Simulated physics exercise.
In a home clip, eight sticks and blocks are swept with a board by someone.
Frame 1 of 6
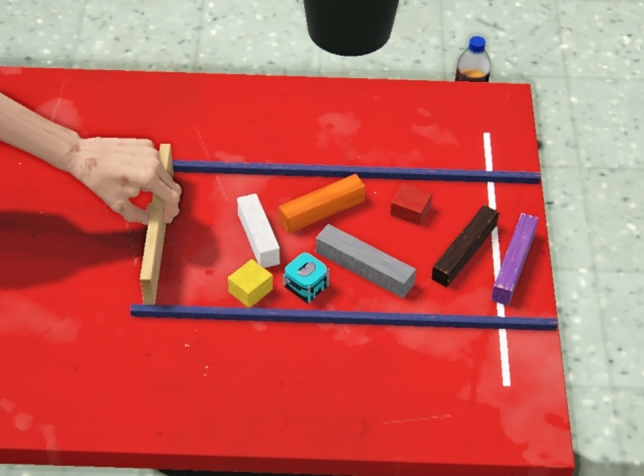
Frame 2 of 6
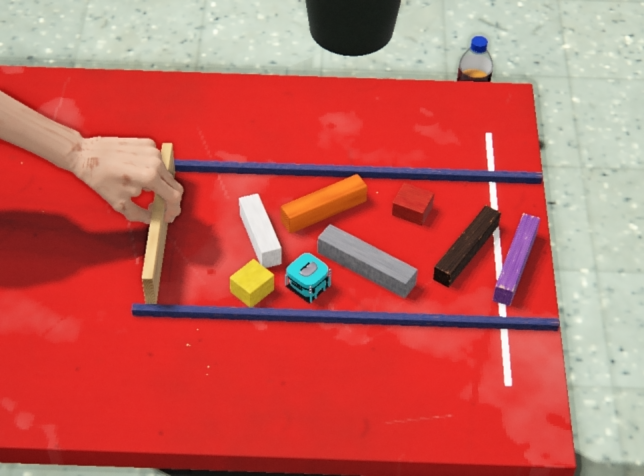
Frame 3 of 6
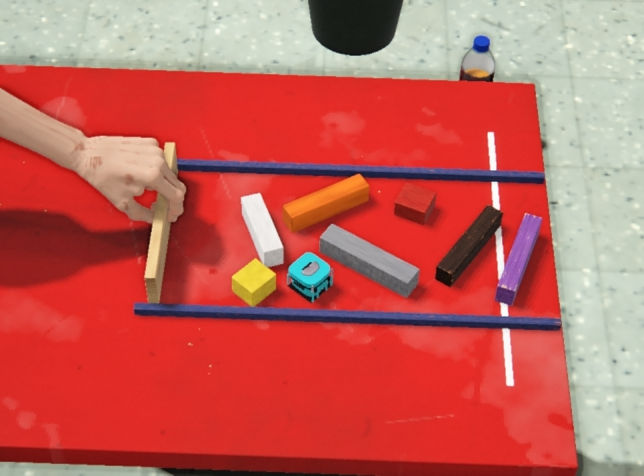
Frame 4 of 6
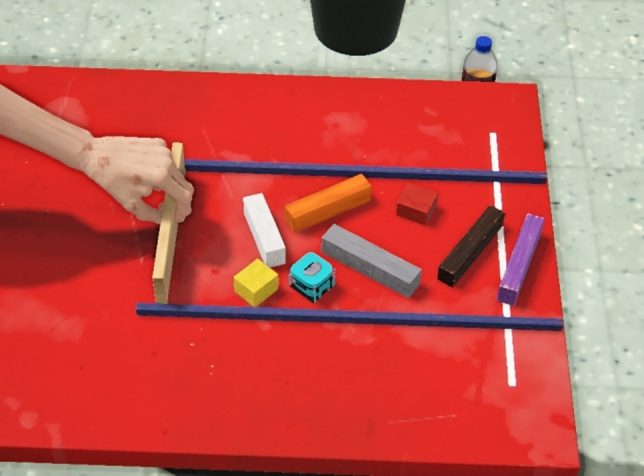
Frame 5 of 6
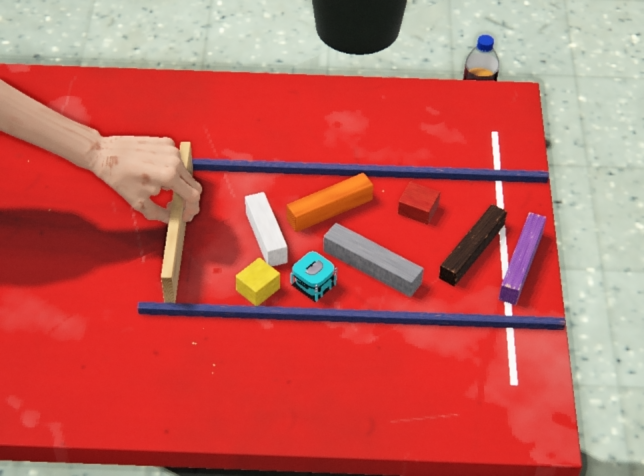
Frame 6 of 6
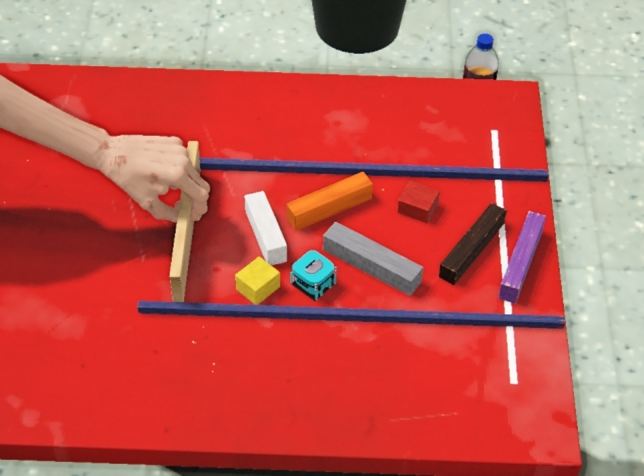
On a red table, a hand slides an upright wooden board slowly a short way to the right between two blue rails, toward scattered coloured bars and blocks, which stay in place without the board touching them.
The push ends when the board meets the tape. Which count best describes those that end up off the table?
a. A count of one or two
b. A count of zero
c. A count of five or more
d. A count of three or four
Option d: A count of three or four.
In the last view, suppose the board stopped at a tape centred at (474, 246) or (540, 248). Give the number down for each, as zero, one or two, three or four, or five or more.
Number down, tape by tape: Either one or two / more than four.
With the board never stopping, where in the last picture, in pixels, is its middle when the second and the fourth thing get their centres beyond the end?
At (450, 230) for the second, at (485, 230) for the fourth.
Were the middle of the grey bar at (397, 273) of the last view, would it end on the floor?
That grey bar heads down.
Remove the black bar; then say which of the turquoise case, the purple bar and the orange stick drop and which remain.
The turquoise case stays on, the purple bar goes over, the orange stick remains up.
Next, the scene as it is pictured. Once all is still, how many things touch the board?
It's 2.
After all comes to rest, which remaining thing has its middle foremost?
The orange stick finishes closest.
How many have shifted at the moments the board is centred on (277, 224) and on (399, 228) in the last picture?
First 4 and then 8.
Early on, none off yet; purple bar at rest near (523, 257); black bar at rest near (473, 243); red block at rest near (419, 202).
A while later, none off yet; purple bar travelled a little near (537, 258); black bar travelled a little near (512, 230); red block travelled well along near (482, 215).
Finally, the number that fall off is three or four; lost, grey bar, red block, black bar and purple bar.
